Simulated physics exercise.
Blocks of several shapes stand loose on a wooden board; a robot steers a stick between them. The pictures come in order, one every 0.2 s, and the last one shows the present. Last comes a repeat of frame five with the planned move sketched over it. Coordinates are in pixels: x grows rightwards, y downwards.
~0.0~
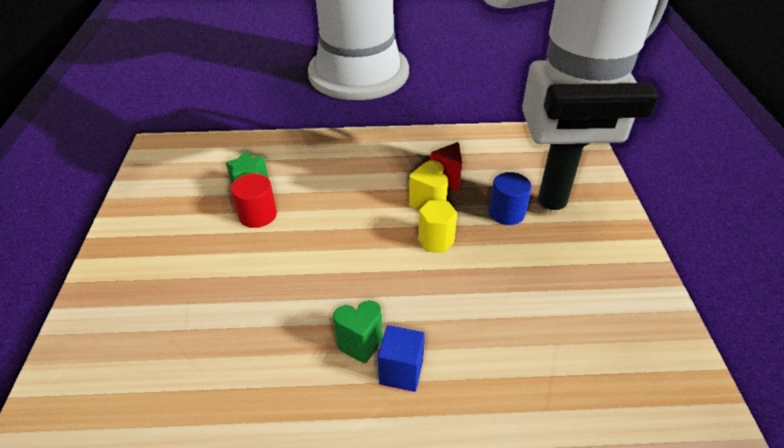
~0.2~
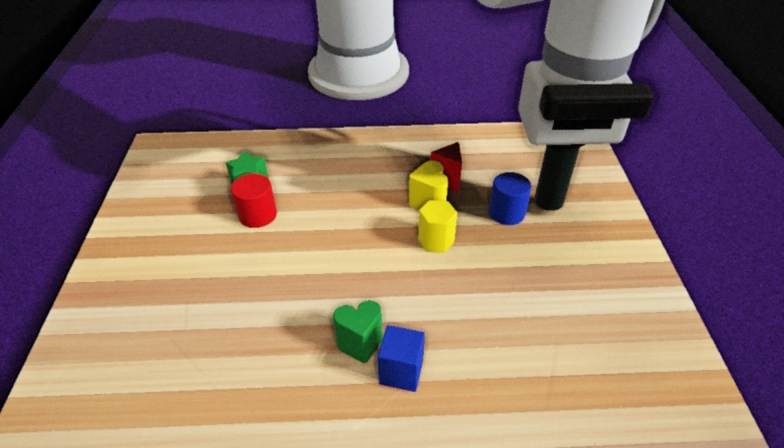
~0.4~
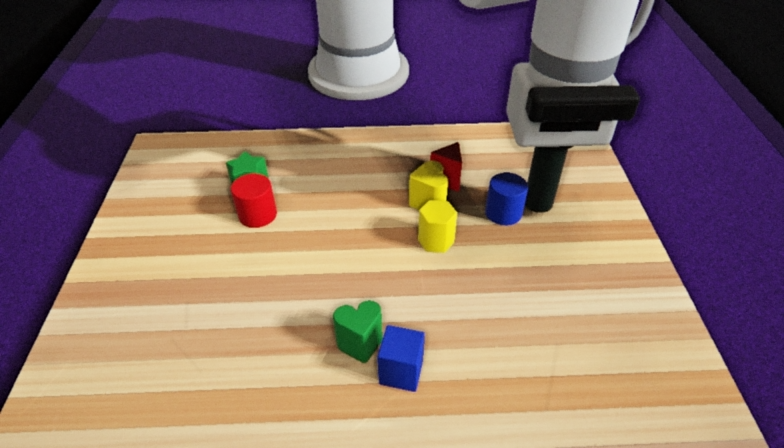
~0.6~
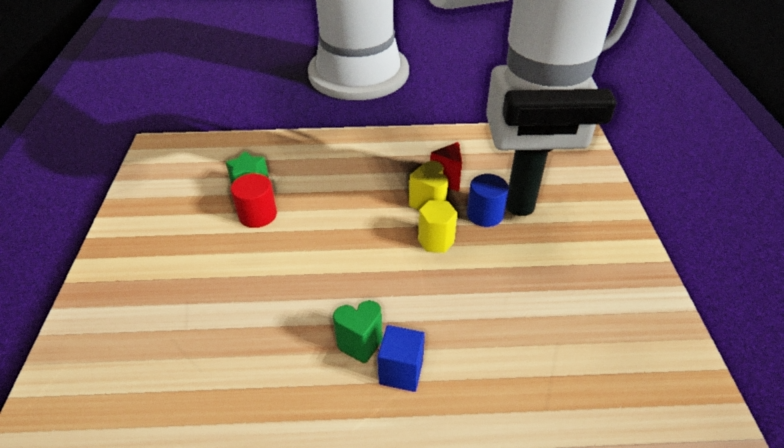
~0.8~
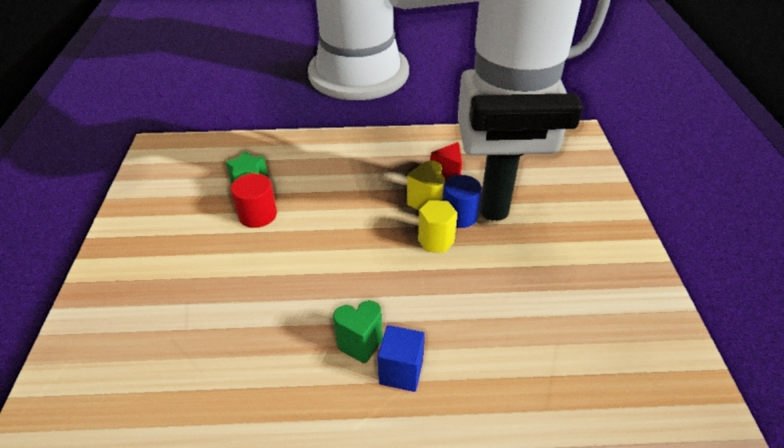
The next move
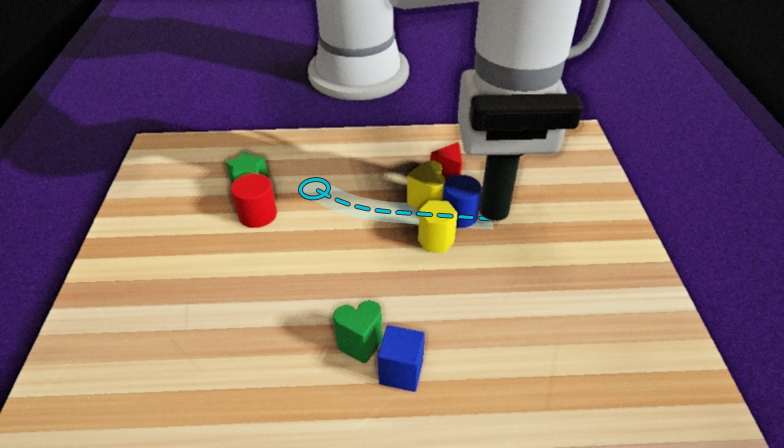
Blue cylinder sliding left across a wooden board, pushed by a robot's black stick up to the yellow and red blocks.
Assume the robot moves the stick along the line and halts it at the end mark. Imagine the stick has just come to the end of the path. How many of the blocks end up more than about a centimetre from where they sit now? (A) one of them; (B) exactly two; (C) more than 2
Correct choice: B.
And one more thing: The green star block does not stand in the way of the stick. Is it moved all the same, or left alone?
The block stays on its spot.
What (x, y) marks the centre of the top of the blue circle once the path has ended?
Around pixel (324, 194).
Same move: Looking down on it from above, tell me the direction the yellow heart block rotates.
It twists clockwise.
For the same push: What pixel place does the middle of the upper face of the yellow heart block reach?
I'd say the yellow heart block ends with its top centre at (386, 161).
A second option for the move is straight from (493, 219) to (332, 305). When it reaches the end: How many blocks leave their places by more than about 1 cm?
Looking at the path, I think three or more of the blocks end up more than 1 cm away.
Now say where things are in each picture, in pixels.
In the first picture, lower end of the stick at (552, 201), tops of blocks, green star block at (245, 163), yellow heart block at (431, 174), yellow hexagon at (438, 211), blue circle at (513, 183).
In the second picture, stick at (549, 201), blocks as before.
In the third picture, stick at (538, 203), blue circle at (509, 183).
In the fourth picture, stick at (520, 207), blue circle at (490, 185).
In the fifth picture, stick at (494, 211), green star block at (245, 163), yellow heart block at (429, 173), yellow hexagon at (438, 211), blue circle at (463, 186).
The drawn path runs from (493, 219) via (428, 215) and (366, 209), ending at (314, 189).
On the path given first. One third of the way, stick at (429, 207); yellow heart block at (397, 166), turned 95° clockwise; blue circle at (395, 188).
Two thirds of the way, stick at (365, 201); yellow heart block at (386, 161); blue circle at (335, 193).
At the end, stick at (313, 181); green star block not moved; yellow heart block at (386, 161), turned 125° clockwise; yellow hexagon not moved; blue circle at (324, 194).
